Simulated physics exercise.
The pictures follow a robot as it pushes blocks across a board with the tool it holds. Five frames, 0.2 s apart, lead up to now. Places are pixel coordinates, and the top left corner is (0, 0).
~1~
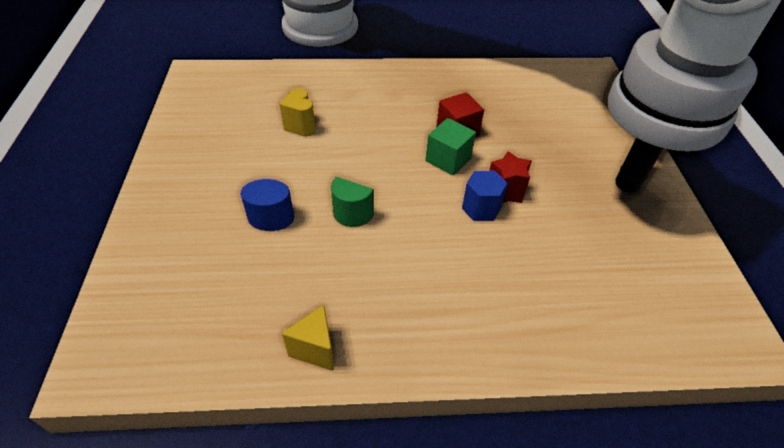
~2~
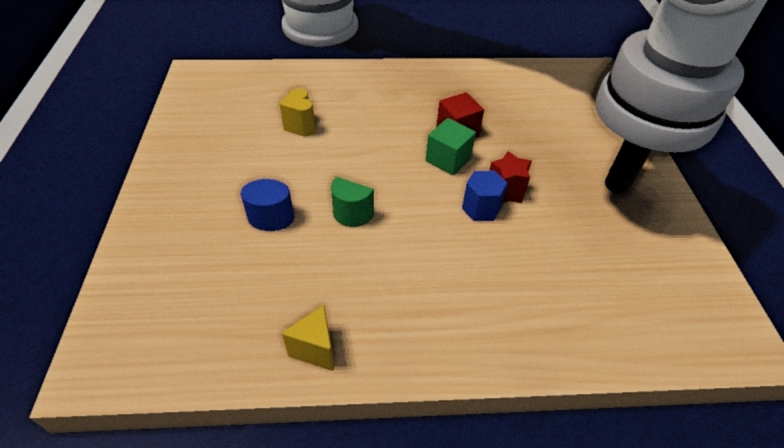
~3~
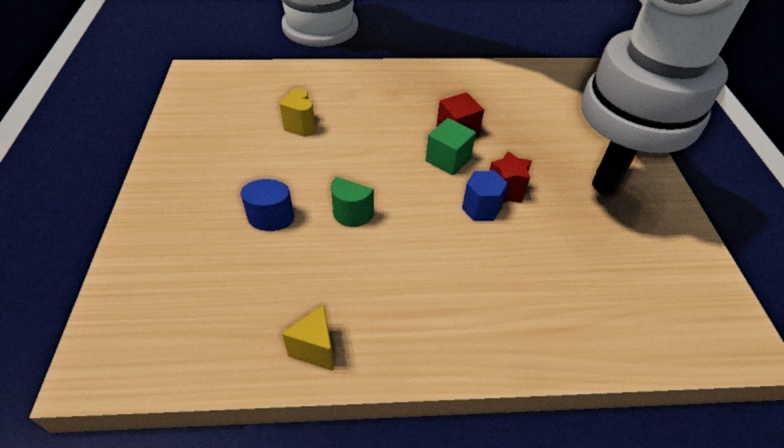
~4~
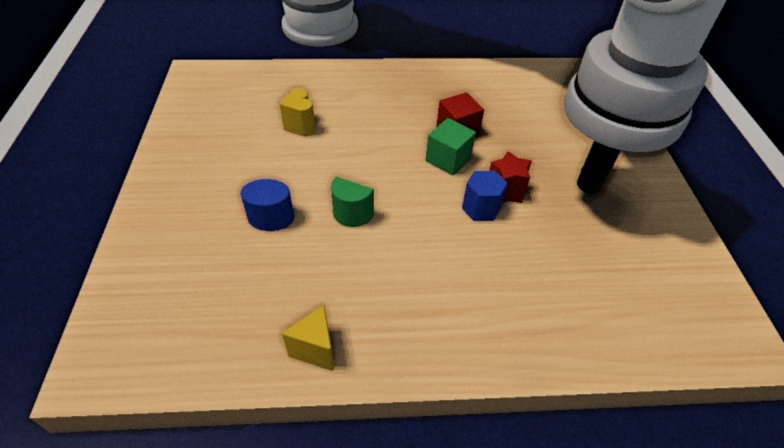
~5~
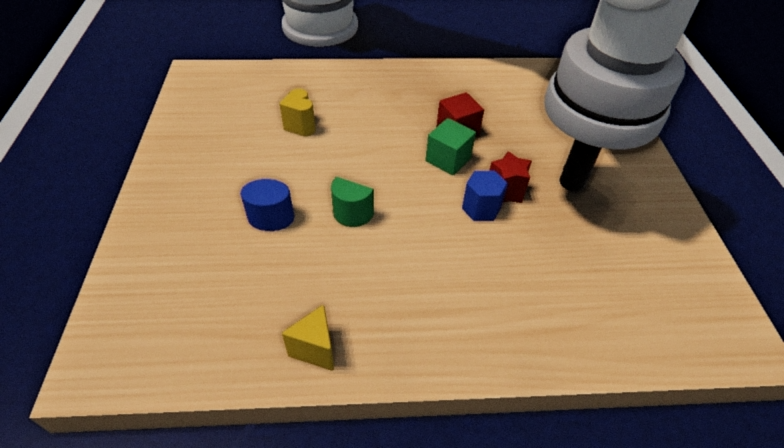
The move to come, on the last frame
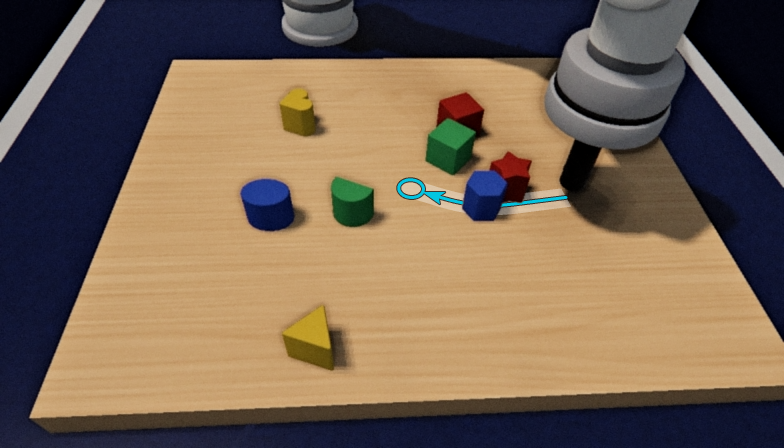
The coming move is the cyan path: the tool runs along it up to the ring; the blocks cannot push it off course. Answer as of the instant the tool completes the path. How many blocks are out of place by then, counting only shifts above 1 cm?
My prediction: Two blocks.
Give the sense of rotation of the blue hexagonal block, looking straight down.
From above, the turn goes anticlockwise.
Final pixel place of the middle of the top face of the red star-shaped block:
I think it will end close to (482, 159).
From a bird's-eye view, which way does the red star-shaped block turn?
Clockwise, from overhead.
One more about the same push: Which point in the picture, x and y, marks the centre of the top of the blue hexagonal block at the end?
If I read the scene right, the answer is (424, 189).
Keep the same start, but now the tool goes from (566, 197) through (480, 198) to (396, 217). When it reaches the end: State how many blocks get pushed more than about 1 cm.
That's two.
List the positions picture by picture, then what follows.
In the first frame, tool tip at (627, 185); block tops, green square at (452, 133); blue hexagonal block at (487, 182); red star-shaped block at (513, 165).
In the second frame, tool at (617, 186); blocks unchanged.
In the third frame, tool at (604, 187); blocks unchanged.
In the fourth frame, tool at (589, 186); blocks unchanged.
In the fifth frame, tool at (572, 184); green square at (452, 133); blue hexagonal block at (487, 182); red star-shaped block at (513, 165).
Path on the board, from (566, 197) by way of (516, 204) and (462, 203) to (411, 189).
The first path, step by step. One third of the way, tool at (520, 190); blue hexagonal block at (480, 182), turned 20° anticlockwise; red star-shaped block at (501, 163), turned 35° clockwise.
Two thirds of the way, tool at (465, 189); blue hexagonal block at (442, 188), turned 60° anticlockwise; red star-shaped block at (482, 159), turned 95° clockwise.
At the end, tool at (412, 175); green square in place; blue hexagonal block at (424, 189), turned 105° anticlockwise; red star-shaped block at (482, 159), turned 100° clockwise.
